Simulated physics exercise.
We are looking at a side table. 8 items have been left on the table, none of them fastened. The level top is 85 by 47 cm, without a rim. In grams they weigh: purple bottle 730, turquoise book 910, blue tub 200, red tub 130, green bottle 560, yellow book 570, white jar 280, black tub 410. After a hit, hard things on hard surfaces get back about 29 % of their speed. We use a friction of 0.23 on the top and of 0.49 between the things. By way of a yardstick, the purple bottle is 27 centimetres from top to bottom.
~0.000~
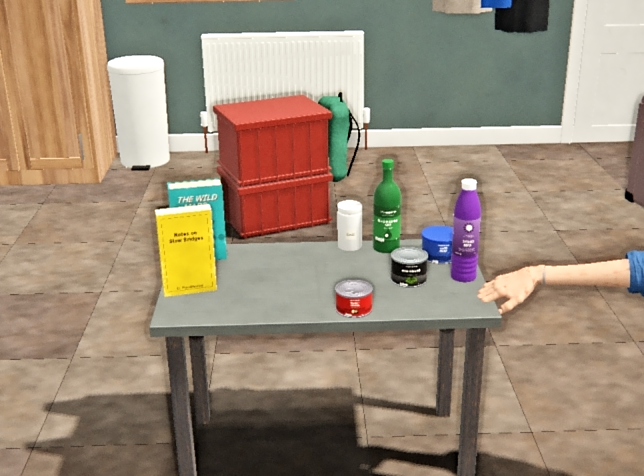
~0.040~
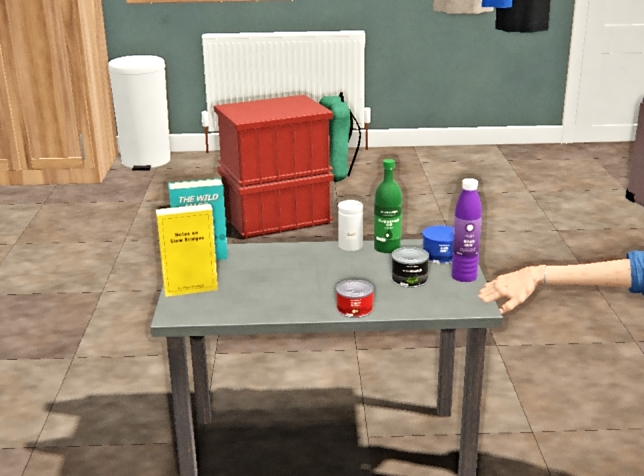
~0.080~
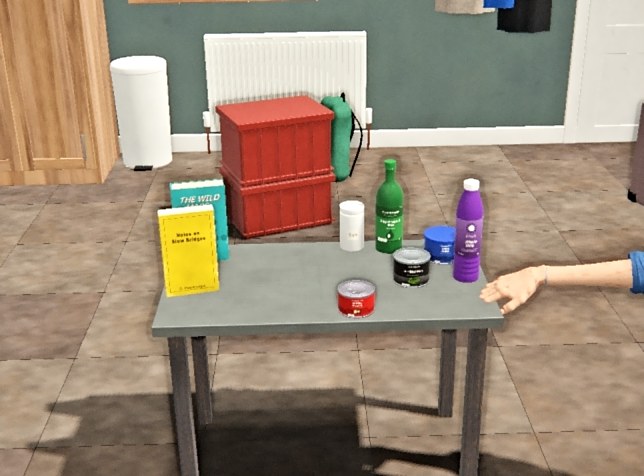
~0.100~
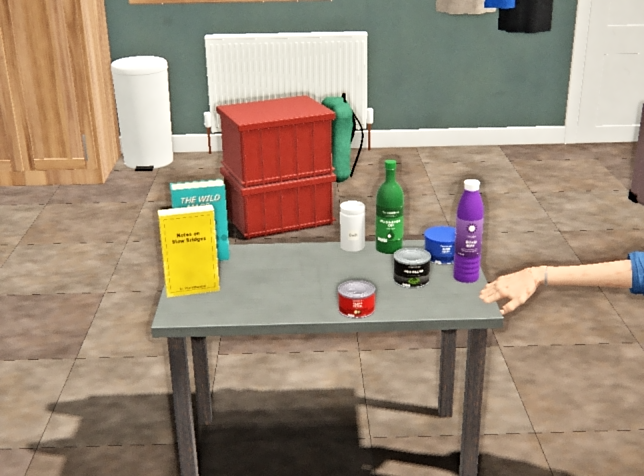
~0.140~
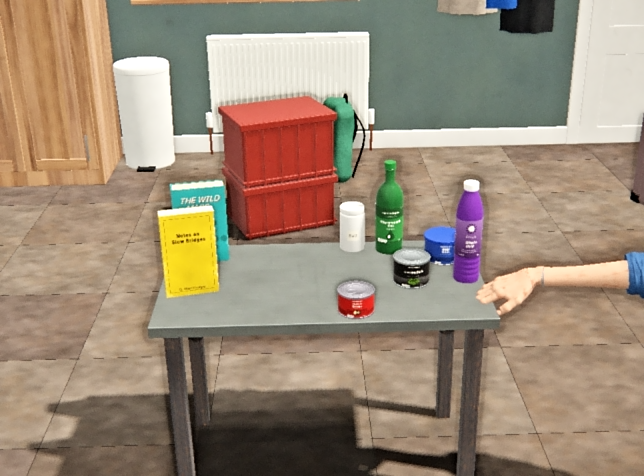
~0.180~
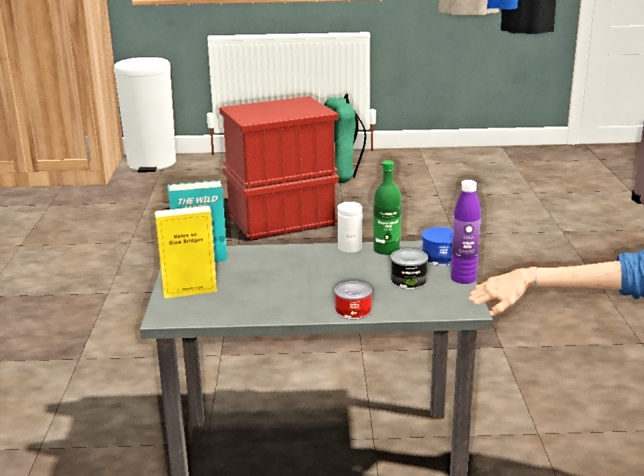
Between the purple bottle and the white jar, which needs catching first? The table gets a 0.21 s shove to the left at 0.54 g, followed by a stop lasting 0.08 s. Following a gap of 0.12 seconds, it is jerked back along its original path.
Of the two named, the first.
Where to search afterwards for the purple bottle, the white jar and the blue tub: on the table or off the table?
At the end the purple bottle leaves its base, the white jar remains on its base and the blue tub remains on its base.
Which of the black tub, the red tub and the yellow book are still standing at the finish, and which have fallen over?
Well, the black tub holds steady, the red tub holds steady, and the yellow book tumbles down.
Around 0.28 s, table shifted 13 cm; purple bottle now off the table; white jar shifted 7 cm near (337, 228); turquoise book shifted 7 cm.
Around 0.68 s, table shifted 5 cm; white jar shifted 7 cm near (313, 228); turquoise book shifted 7 cm; yellow book shifted 7 cm.
Around 0.78 s, turquoise book and yellow book now off the table; white jar shifted 9 cm near (325, 228); blue tub shifted 9 cm.
Around 1.38 s, white jar shifted 7 cm near (332, 228); turquoise book shifted 8 cm; blue tub shifted 7 cm.
Finally (1.8 s), off the table, purple bottle and yellow book; not toppled but over 5 cm from the start, turquoise book, blue tub, red tub, green bottle, white jar and black tub. Final places as that camera would see them, purple bottle near (603, 442), white jar near (332, 228). Purple bottle went at 0.26 s; white jar was never lost.
